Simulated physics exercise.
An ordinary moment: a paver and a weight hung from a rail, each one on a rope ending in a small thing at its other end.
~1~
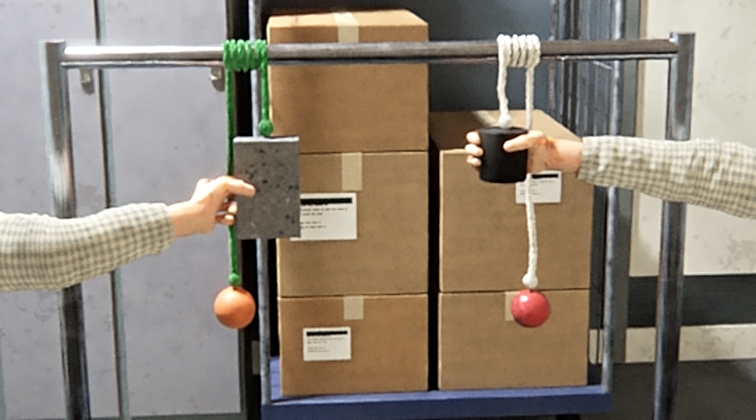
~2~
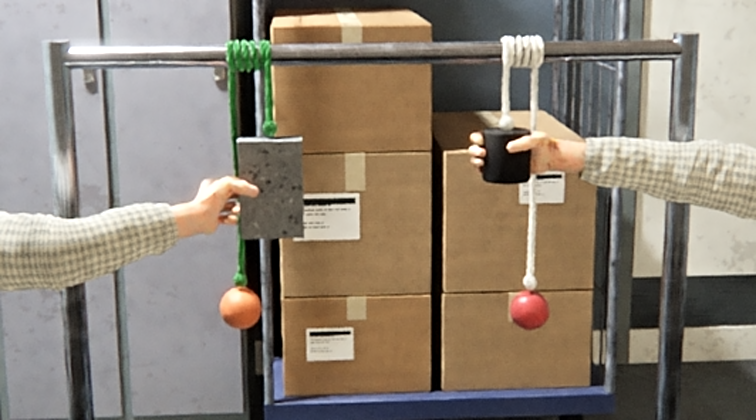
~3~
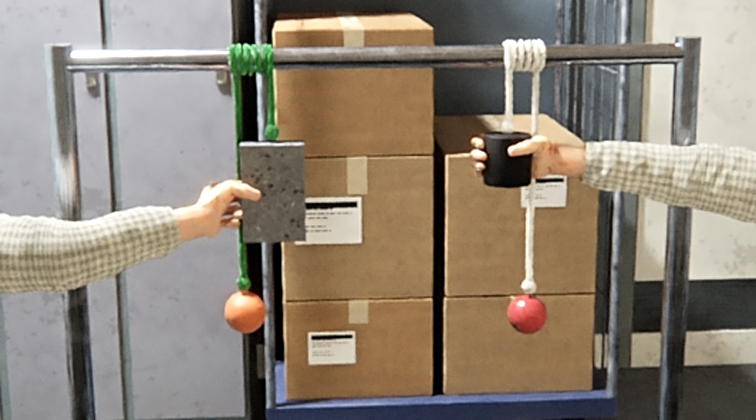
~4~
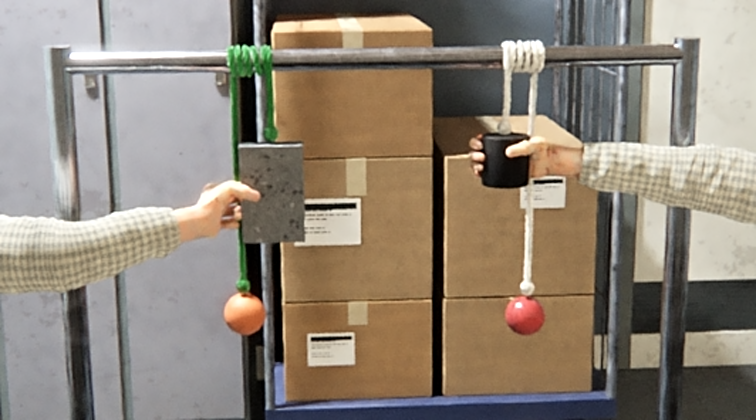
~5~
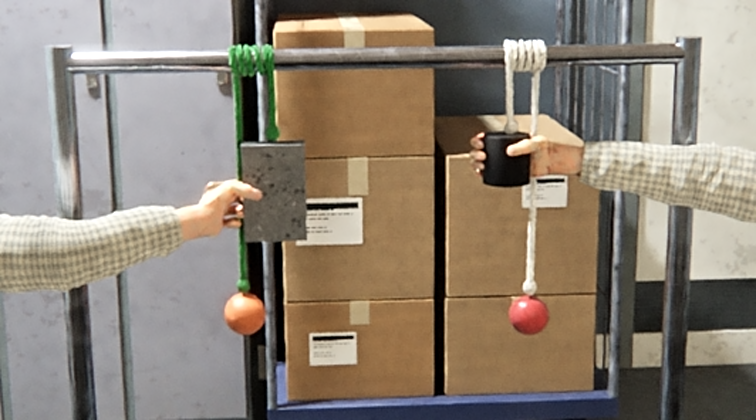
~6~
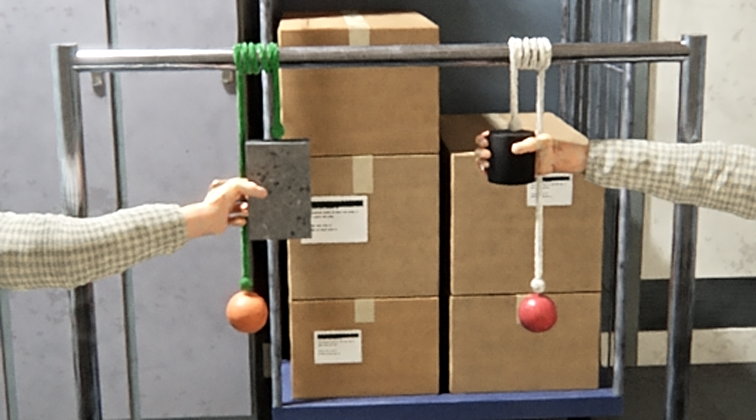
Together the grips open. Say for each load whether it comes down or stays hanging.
The paver stays hanging. The weight stays hanging.
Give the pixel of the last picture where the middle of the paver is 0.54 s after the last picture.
(264, 166).
Then, 0.24 s after the last picture, paver hanging near (277, 166); weight hanging near (512, 158).
Then, 0.54 s after the last picture, paver hanging near (264, 166); weight hanging near (515, 158).
Then, 1.04 s after the last picture, paver hanging near (280, 176); weight hanging near (514, 159).
At rest, paver hanging near (269, 173); weight hanging near (515, 159). The paver keeps its height and the weight stays hanging.
